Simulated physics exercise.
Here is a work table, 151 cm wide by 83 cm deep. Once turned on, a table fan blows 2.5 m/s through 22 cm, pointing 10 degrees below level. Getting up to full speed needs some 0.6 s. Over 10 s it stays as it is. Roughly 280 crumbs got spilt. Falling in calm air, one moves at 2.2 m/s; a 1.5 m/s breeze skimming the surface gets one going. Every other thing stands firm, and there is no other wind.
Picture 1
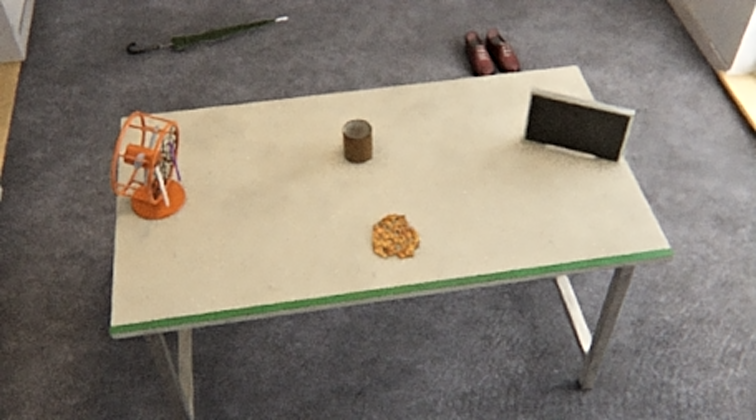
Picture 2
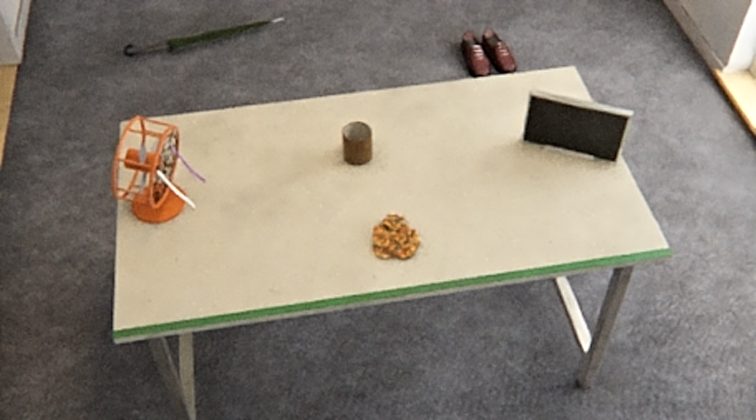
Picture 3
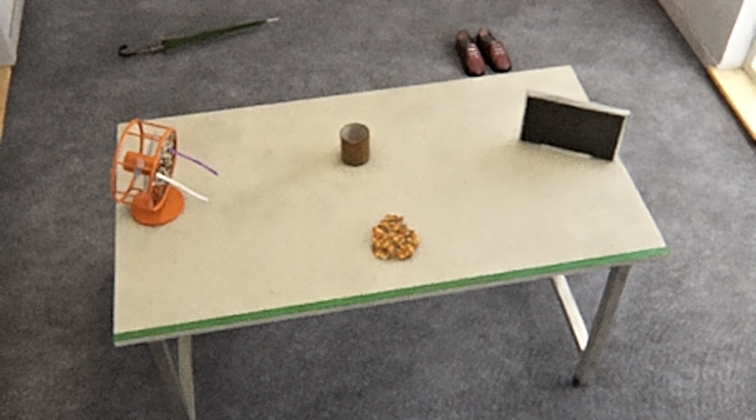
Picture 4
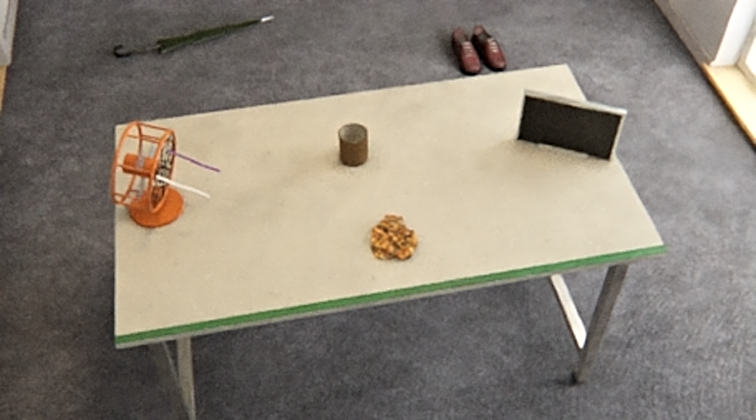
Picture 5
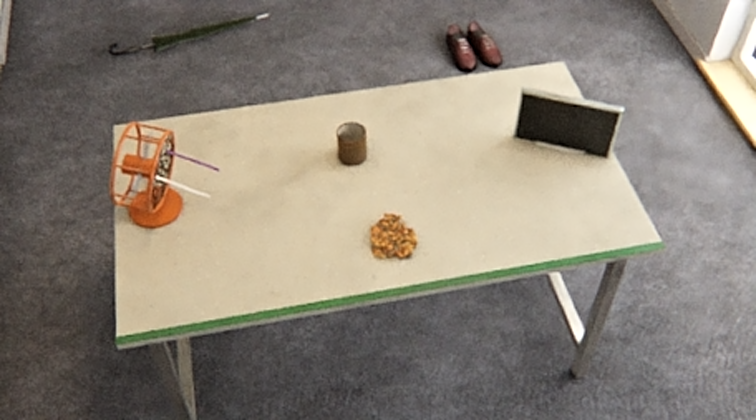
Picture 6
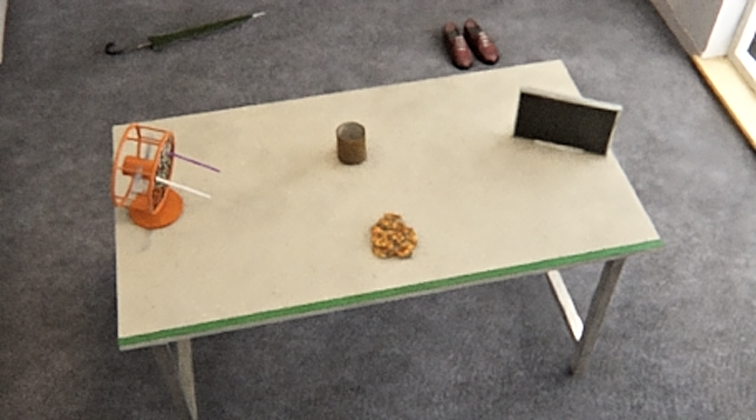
A pale work table with a green edge held an orange fan, a mug, a dark panel and a heap of crumbs that stayed still while the fan's ribbons lifted and streamed out rightward.
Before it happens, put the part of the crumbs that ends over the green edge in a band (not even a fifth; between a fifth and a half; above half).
Odds are the part over that edge will beat fifty percent.
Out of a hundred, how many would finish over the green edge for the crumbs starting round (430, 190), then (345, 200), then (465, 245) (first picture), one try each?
Taking the three spots in order, you'd get around 0 percent, 1 percent and 80 percent.
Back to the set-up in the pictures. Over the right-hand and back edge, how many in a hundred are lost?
20 % right-hand and 0 % back.
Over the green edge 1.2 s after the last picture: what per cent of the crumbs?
80 %, roughly.
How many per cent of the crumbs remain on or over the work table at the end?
Roughly 0 %.
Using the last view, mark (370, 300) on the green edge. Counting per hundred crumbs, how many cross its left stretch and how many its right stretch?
Estimate: Left ~ 0 %; right ~ 80 %.
Then, 1.2 s after the last picture, 3 % are on the move or not yet settled, 81 % are over the green edge.
Then, 2.4 s after the last picture, 0 % are on the move or not yet settled, 81 % are over the green edge.
Then, 4.7 s after the last picture, 0 % are on the move or not yet settled, 81 % are over the green edge.
Then, 9.2 s after the last picture, at the end, 81 % are over the green edge.
